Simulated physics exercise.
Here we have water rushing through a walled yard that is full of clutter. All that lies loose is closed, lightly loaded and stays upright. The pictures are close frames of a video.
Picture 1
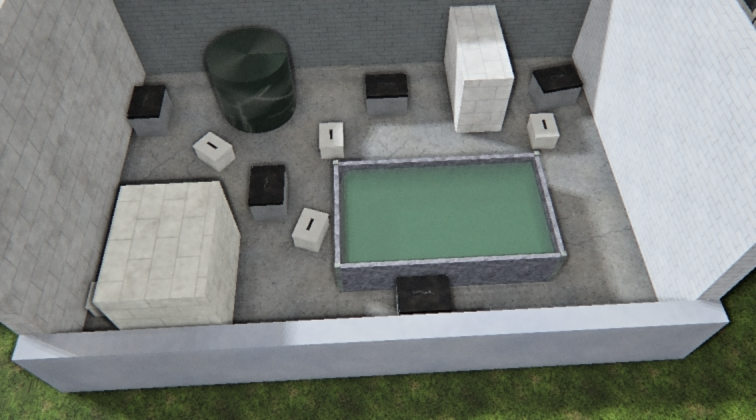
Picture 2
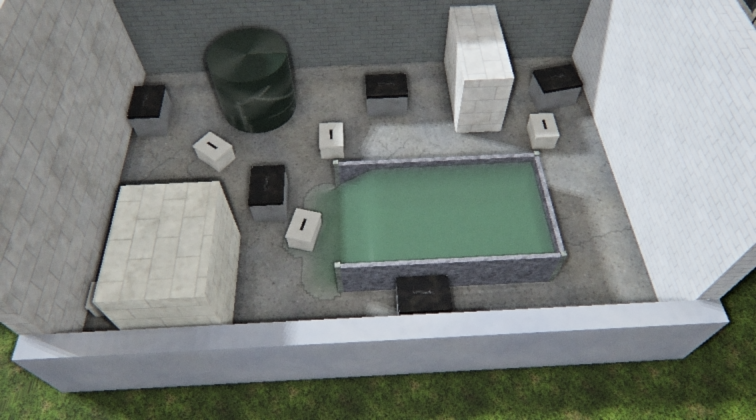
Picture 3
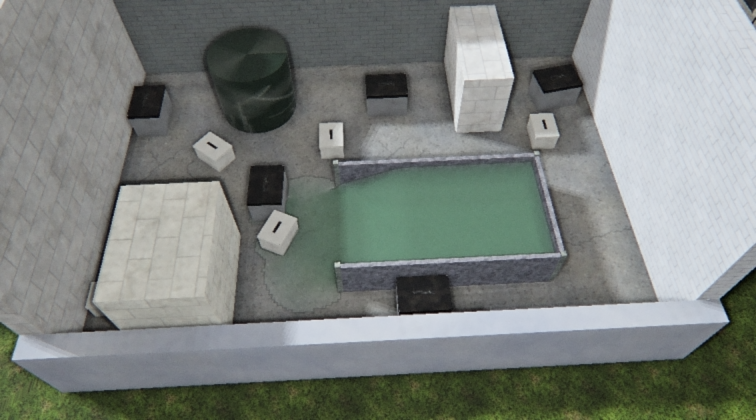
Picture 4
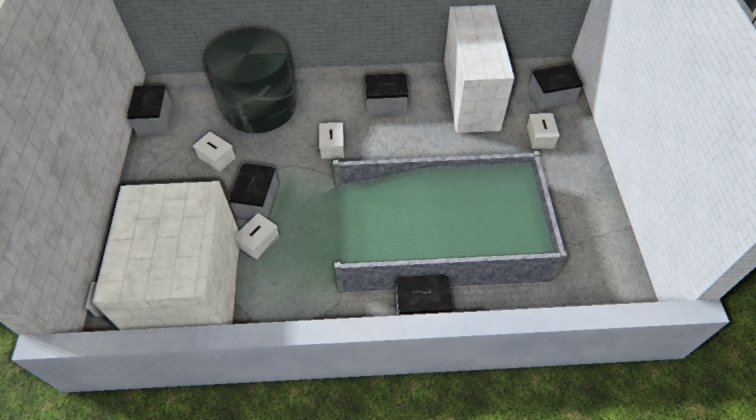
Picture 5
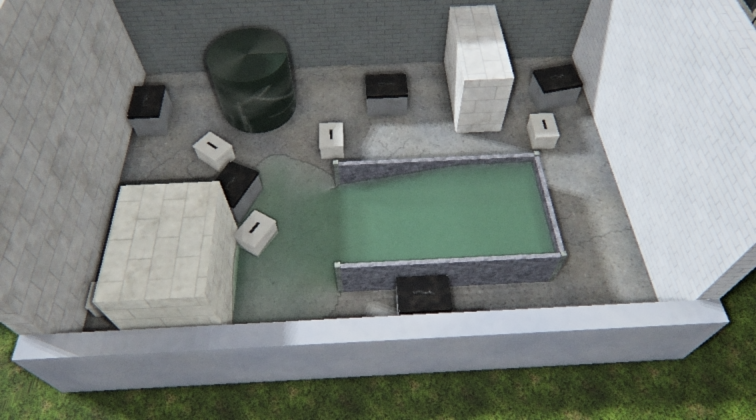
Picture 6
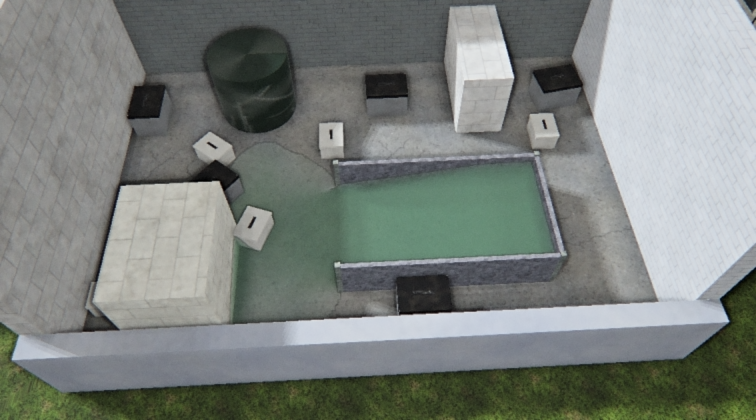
Green water spreads left from an open-ended pool, pushing a white box and then a dark-topped box.
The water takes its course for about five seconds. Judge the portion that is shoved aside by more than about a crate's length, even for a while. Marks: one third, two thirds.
It is one to two thirds.
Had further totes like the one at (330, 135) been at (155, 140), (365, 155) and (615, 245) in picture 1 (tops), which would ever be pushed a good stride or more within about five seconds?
In turn: Moved that far, no, moved that far.
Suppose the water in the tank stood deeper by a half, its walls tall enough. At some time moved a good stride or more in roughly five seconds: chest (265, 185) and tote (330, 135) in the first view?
As listed: That far or more, no.
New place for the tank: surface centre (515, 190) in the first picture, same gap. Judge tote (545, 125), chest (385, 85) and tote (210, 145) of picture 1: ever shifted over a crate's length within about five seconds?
One after the other: Not that far, under that, swept aside.
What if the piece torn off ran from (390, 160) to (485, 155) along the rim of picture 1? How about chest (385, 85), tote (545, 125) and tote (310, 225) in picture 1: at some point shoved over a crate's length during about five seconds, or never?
One after the other: Pushed that far, yes, that far or more.
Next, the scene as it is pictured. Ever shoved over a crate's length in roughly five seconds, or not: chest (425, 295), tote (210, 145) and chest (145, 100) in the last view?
One after the other: Pushed that far, swept aside, moved that far.
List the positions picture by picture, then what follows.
The first picture shows a chest at (267, 184) rests on the ground; a tote at (310, 225) rests on the ground; 0 of 10 have shifted.
The second picture shows a chest at (267, 184) rests on the ground; a tote at (303, 225), on the bottom, close to its start; 1 of 10 have shifted.
The third picture shows a chest at (266, 184), on the bottom; a tote at (277, 227), on the bottom, a stride from its start; 1 of 10 have shifted.
The fourth picture shows a chest at (252, 183), on the bottom, close to its start; a tote at (256, 231), on the bottom, a stride from its start; 2 of 10 have shifted.
The fifth picture shows a chest at (231, 183) rests on the ground, a stride from its start; a tote at (255, 228), afloat, a stride from its start; 2 of 10 have shifted.
The sixth picture shows a chest at (210, 181), on the bottom, a stride from its start; a tote at (252, 223) floats, a stride from its start; 2 of 10 have shifted.
A moment on, 2 of 10 are well off their spots; 1 afloat.
Next, 3 of 10 are well off their spots; 3 afloat.
Later, 5 of 10 are well off their spots; 6 afloat.
In the end, 5 of 10 are well off their spots, and 5 have been at some point; 5 afloat.
